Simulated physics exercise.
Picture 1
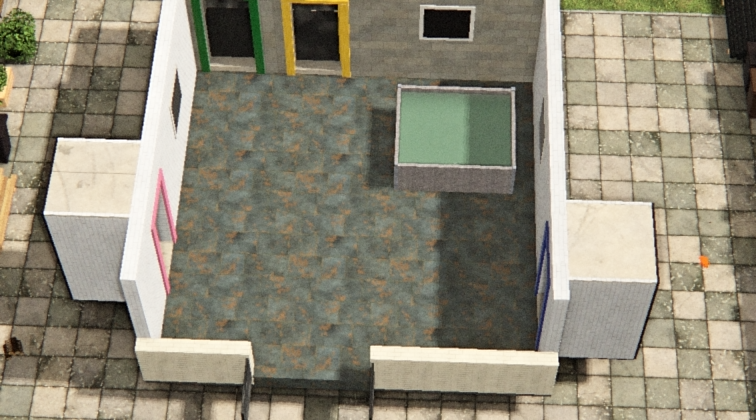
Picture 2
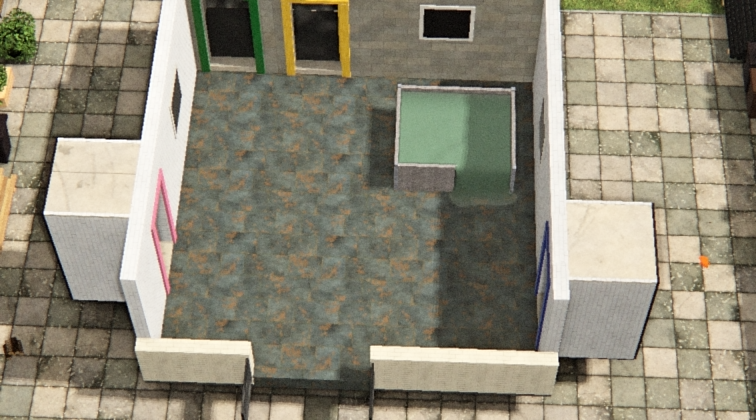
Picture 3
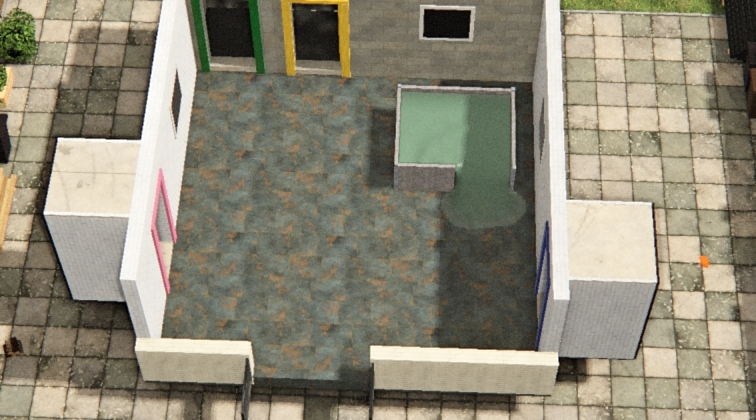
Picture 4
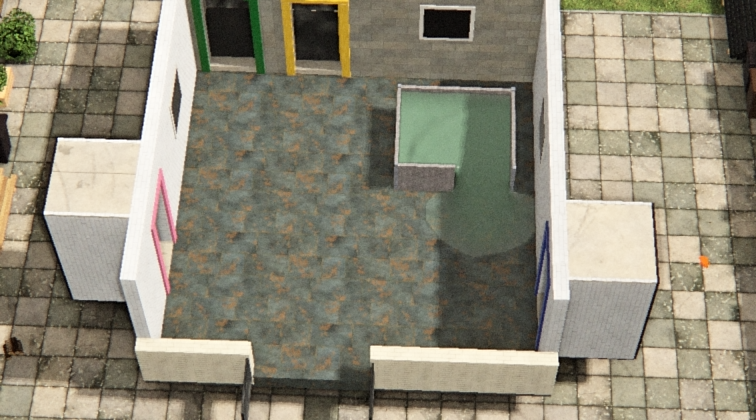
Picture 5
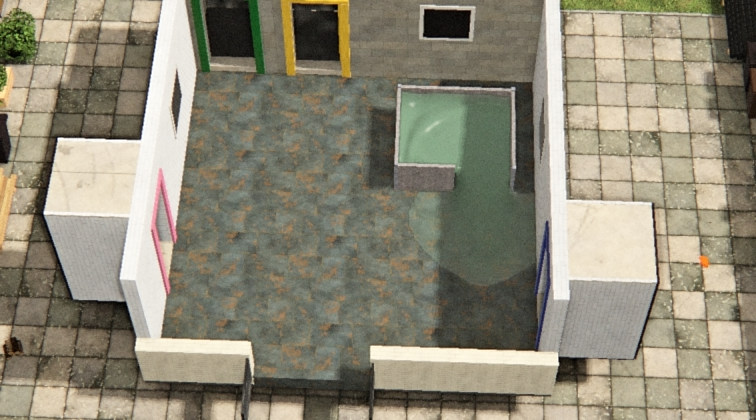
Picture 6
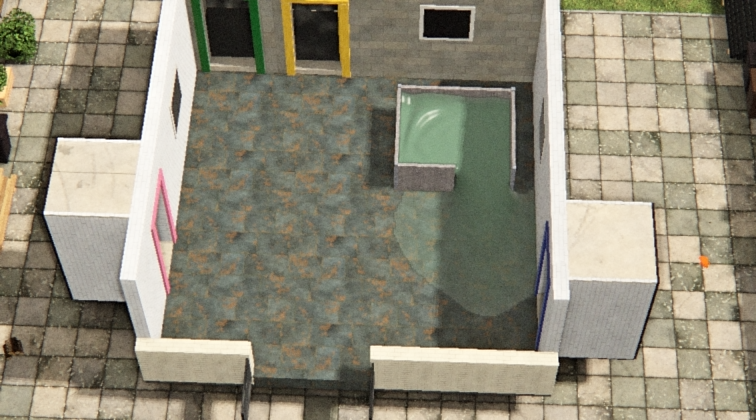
Greenish water sits still in a raised tank inside a walled yard until the right part of its front wall gives way and is gone. The water pours through the gap onto the dark floor, spreading forward and sideways in a widening rounded sheet, while ripples appear in the tank.
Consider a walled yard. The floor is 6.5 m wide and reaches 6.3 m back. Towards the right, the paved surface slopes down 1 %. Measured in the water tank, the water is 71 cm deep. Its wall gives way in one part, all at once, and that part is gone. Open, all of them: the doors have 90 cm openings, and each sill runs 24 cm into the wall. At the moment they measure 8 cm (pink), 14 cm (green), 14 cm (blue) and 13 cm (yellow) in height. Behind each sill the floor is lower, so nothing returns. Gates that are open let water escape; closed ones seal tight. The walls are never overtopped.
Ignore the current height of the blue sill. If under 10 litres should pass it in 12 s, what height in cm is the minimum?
The minimum is around 22 cm.
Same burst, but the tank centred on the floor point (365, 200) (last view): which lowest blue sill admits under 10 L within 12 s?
About 20 centimetres.
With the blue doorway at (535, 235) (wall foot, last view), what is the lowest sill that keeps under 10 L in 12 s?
25 cm.
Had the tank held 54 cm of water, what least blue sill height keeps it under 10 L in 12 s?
16 cm.
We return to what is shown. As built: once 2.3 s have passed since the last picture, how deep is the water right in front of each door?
In cm: Pink 0, green 0, blue 18, yellow 0.
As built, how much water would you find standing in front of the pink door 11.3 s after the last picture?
It works out to about 4.0 centimetres deep.
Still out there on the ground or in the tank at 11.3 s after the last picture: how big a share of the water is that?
Around 84 per cent of the water.
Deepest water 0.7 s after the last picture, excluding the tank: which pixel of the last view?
Look close to (539, 375).
Then, 0.7 s after the last picture water covers 25 % of the floor, deepest (47 cm) near (539, 375); 15 cm at the blue door, 0 litres in over its 14 cm sill.
Then, 2.3 s after the last picture water covers 35 % of the floor, deepest (33 cm) near (528, 375); 18 cm at the blue door, 7 litres in over its 14 cm sill.
Then, 11.3 s after the last picture water covers 95 % of the floor, deepest (13 cm) near (533, 112); 7 cm at the blue door, 51 litres in over its 14 cm sill.
At the blue door as built, the water peaked near 21 cm, 3.3 s after the last picture.
Run again over the same 12 s with other heights there, 22 litres in over 18.5 cm, 4 litres over 25 cm. The limit of 10 litres is kept from about 22 cm up.
